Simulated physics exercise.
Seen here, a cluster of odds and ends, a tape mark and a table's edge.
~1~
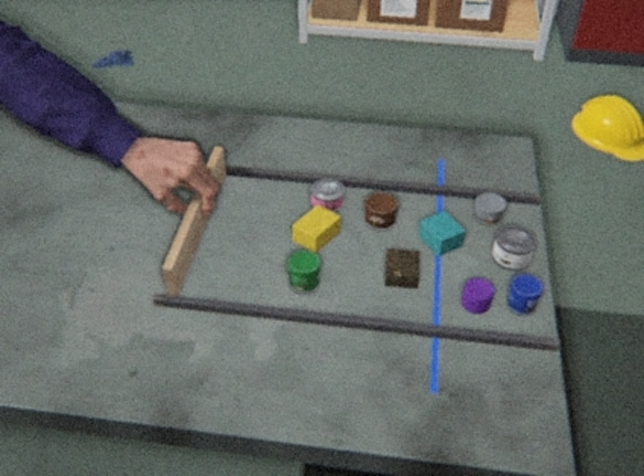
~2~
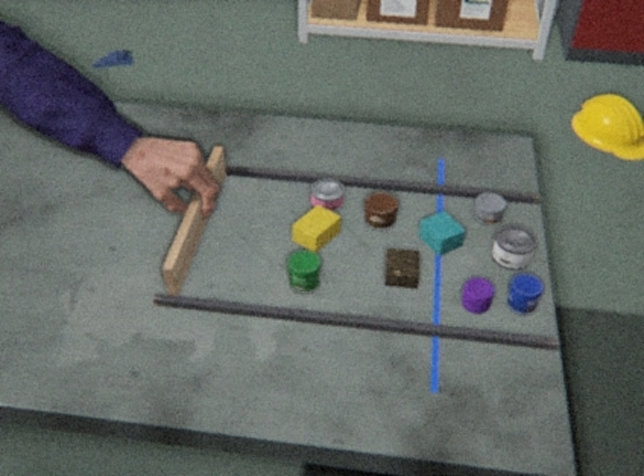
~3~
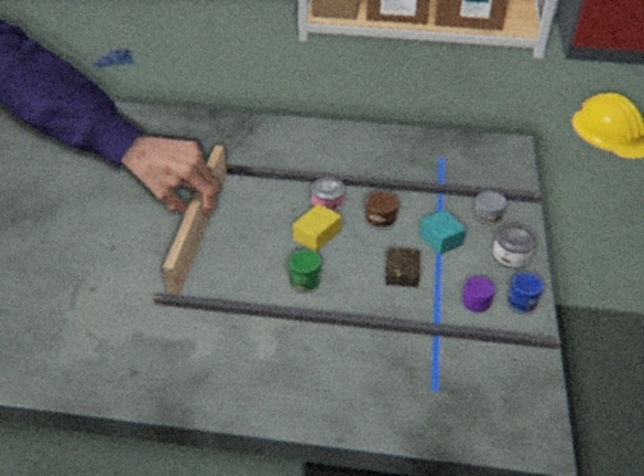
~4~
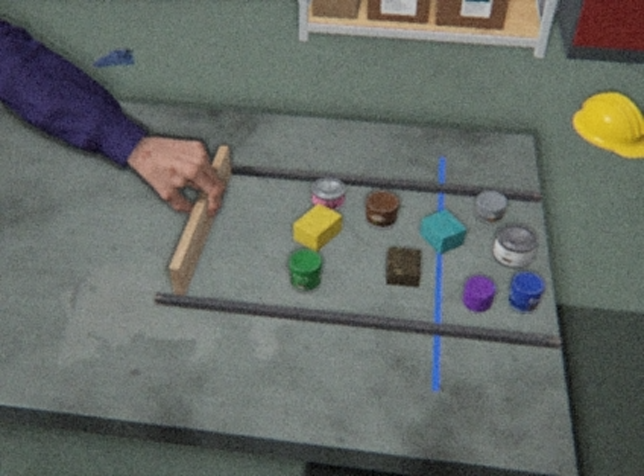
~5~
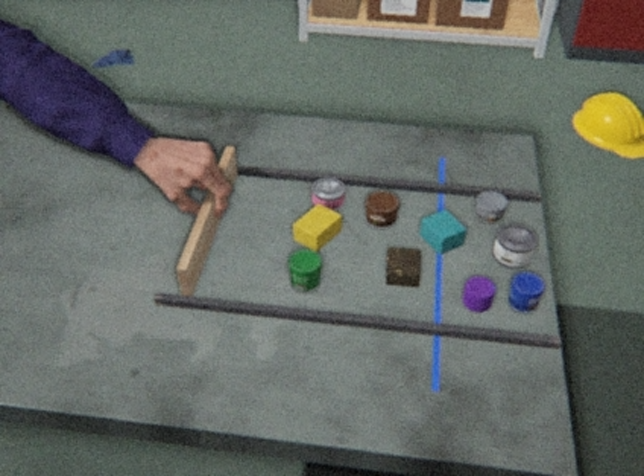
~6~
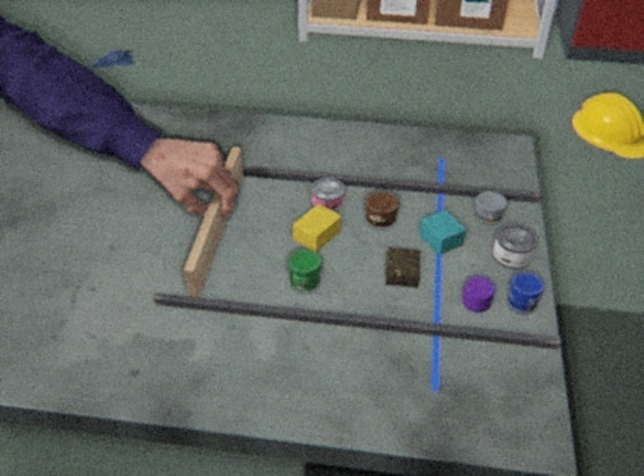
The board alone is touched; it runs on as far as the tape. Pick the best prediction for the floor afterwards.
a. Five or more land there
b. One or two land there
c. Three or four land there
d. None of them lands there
Option d: None of them lands there.
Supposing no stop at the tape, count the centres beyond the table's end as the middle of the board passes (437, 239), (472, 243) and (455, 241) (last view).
In order: 0, 1, 0.
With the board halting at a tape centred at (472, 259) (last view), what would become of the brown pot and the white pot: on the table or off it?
Brown pot still up; white pot down.
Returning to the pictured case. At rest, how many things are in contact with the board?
4.
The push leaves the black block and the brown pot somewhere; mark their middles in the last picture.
Looks like one lands around (464, 272), and the other around (479, 216).
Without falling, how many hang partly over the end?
I'd put it at 0.
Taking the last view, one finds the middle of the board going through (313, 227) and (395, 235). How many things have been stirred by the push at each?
I get 3 at the one place and 6 at the other.
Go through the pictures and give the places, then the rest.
Blue pot (525, 295); white pot (514, 249); grey pot (490, 210); board (198, 217); tape (438, 257), in the first frame.
White pot (514, 248); pink pot (328, 196), in the second frame.
Grey pot (490, 208); turquoise block (442, 232), in the third frame.
Blue pot (526, 293); brown pot (382, 210), in the fourth frame.
White pot (515, 246); green pot (306, 271), in the fifth frame.
Blue pot (525, 294); white pot (514, 247); grey pot (490, 208); board (217, 218); tape (439, 255), in the sixth frame.
Soon after, none off yet; blue pot at rest near (525, 294); white pot at rest near (514, 247); grey pot at rest near (490, 208).
In the end, the number that fall off is zero.
